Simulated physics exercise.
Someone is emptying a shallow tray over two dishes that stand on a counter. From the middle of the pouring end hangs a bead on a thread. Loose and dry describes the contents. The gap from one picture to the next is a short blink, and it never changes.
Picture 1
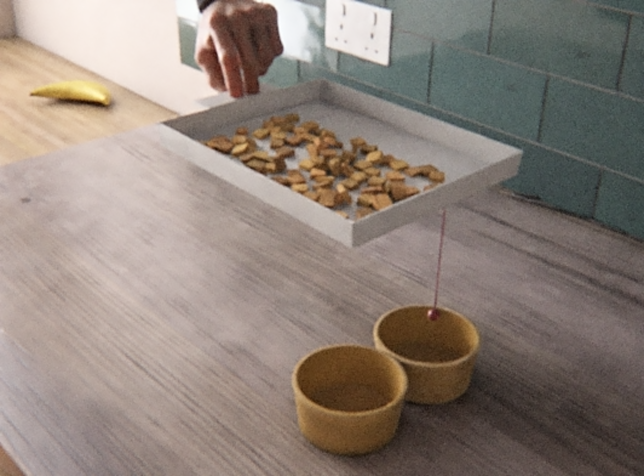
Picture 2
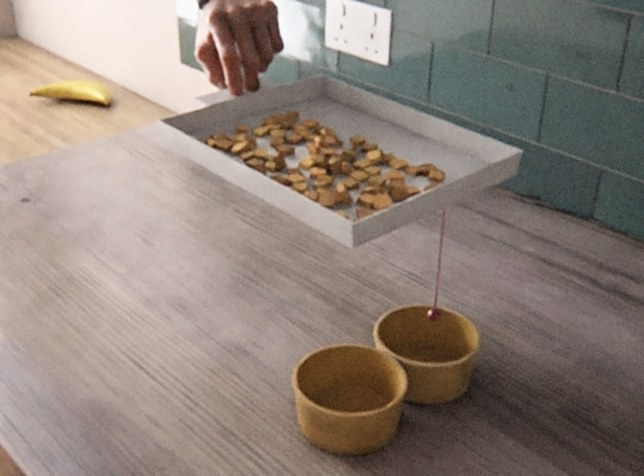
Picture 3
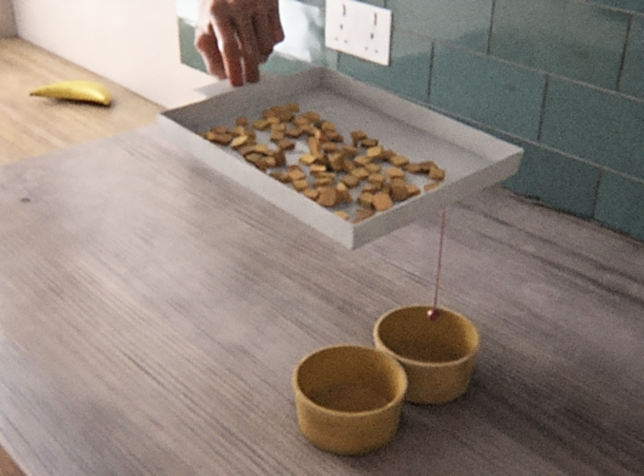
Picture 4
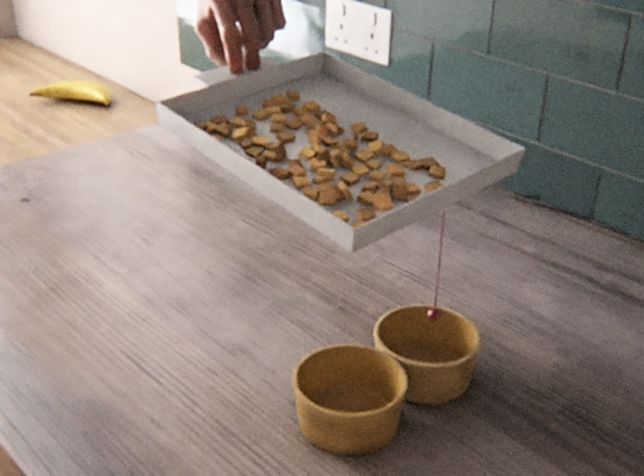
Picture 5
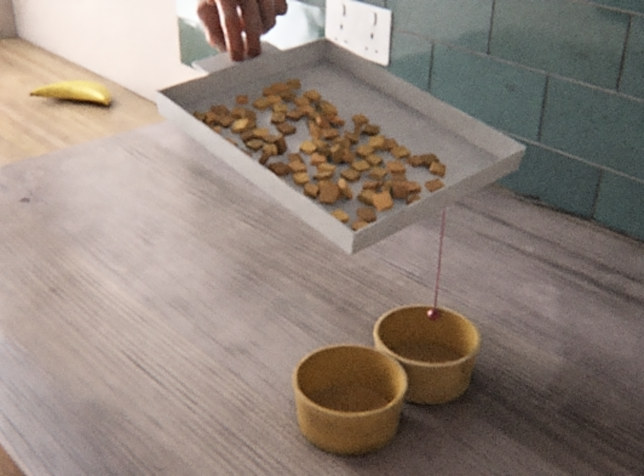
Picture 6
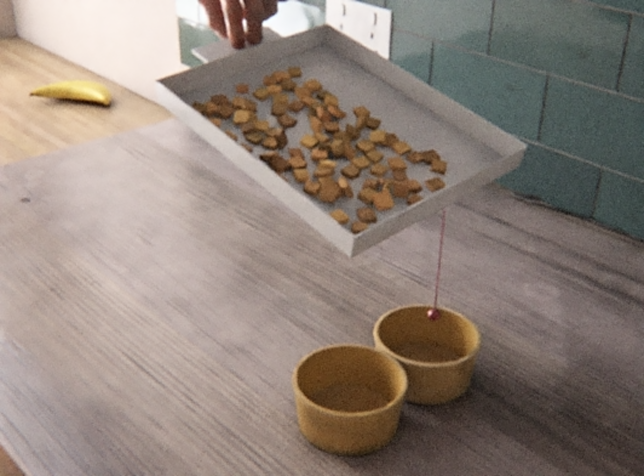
The clip shows a hand at the far edge of a shallow grey tray of small brown pieces, held above two round dishes on a counter; the hand rises, and the tray tilts gradually more steeply toward its near end.
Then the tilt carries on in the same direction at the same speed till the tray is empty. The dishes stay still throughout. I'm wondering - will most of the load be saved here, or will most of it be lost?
The bulk is caught.
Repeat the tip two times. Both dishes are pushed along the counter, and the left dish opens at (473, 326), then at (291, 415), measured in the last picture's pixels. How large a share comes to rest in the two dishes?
The first try yields 0% and the second yields 70%.
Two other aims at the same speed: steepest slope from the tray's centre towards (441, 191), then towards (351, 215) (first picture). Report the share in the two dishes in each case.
About 10 % and 90 %.
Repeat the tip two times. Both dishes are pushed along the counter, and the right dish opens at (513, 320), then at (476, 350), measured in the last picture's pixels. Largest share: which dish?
The dish at left, then the dish at left.
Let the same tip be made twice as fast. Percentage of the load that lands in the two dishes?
Share: Around 60%.
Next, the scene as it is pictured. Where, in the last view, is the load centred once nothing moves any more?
Resting centre, last frame: Roughly (380, 416).
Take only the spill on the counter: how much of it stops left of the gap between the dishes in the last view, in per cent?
It comes to about 10 percent.
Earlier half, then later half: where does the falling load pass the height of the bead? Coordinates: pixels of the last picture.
Points: About (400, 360), then about (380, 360).
Soon, tray tipped steeply; all on the tray.
A while on, tray tipped right over; most on the tray; a small part in the left dish; a stray few outside both; a small part in the air.
Towards the end, tray tipped past a quarter turn; about two thirds in the left dish; a stray few in the right dish; about a third outside both.
Finally, tray tipped past a quarter turn; about two thirds in the left dish; a stray few in the right dish; about a third outside both.
